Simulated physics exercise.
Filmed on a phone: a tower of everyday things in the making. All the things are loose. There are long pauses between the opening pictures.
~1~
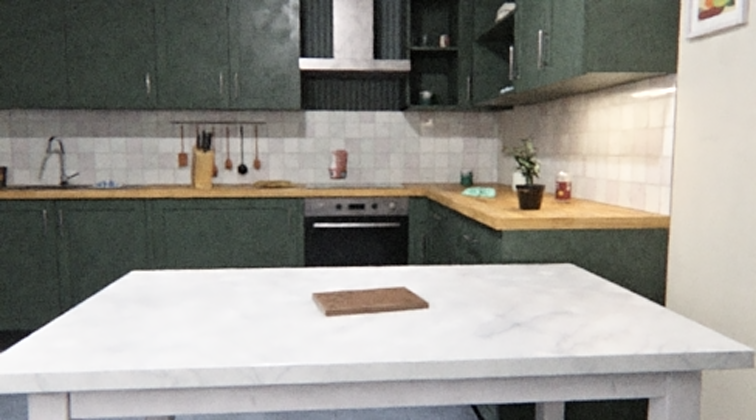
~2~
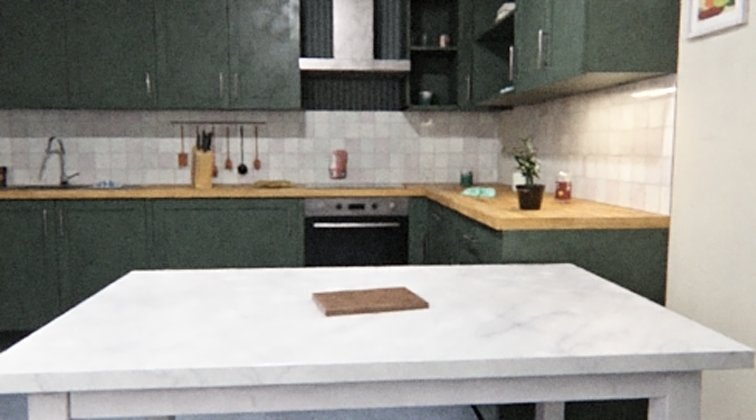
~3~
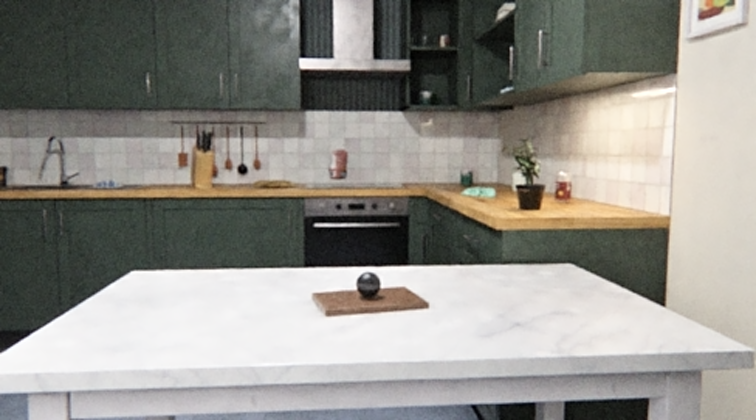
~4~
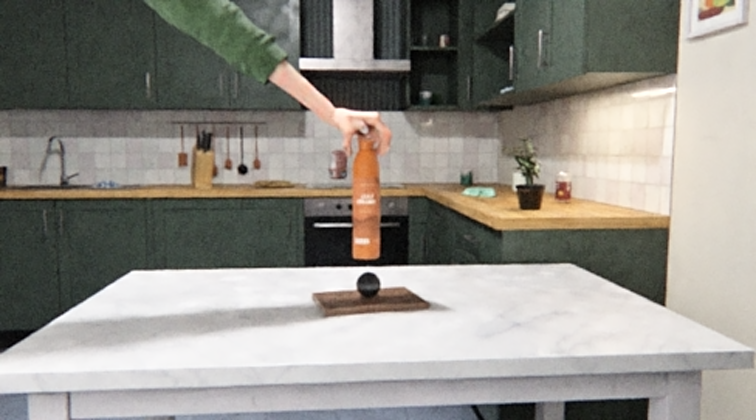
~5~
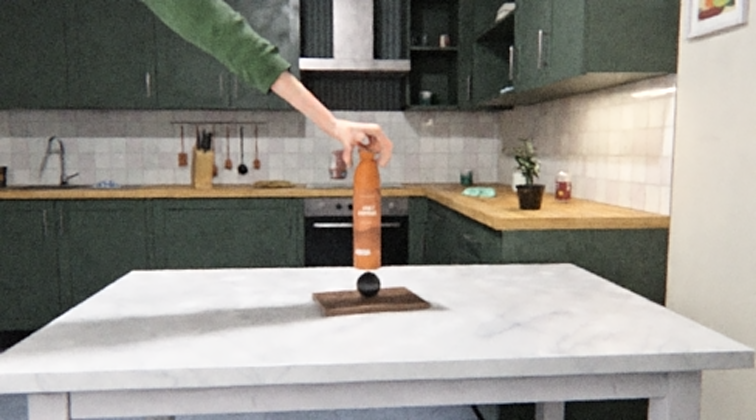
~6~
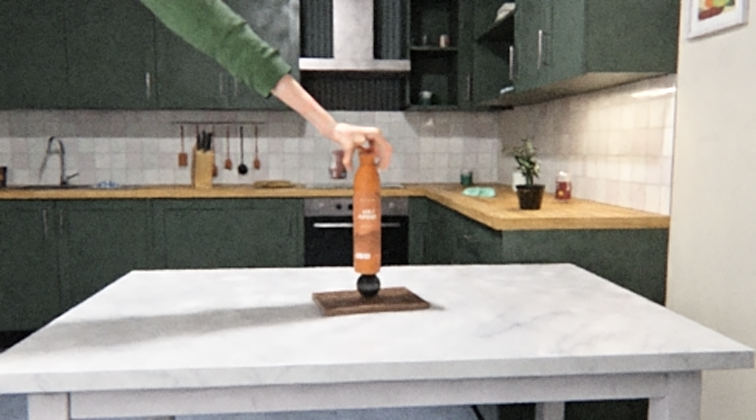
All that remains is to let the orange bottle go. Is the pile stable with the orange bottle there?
The pile loses its balance.
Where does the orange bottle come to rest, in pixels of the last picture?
At about (275, 298).
Then, 0.70 s on from there, orange bottle now fallen.
Then, 1.00 s on from there, nothing new.
In the end, fallen, orange bottle; the other 2 unmoved. At the end, from the last picture's camera, orange bottle near (275, 298). The pile comes apart.
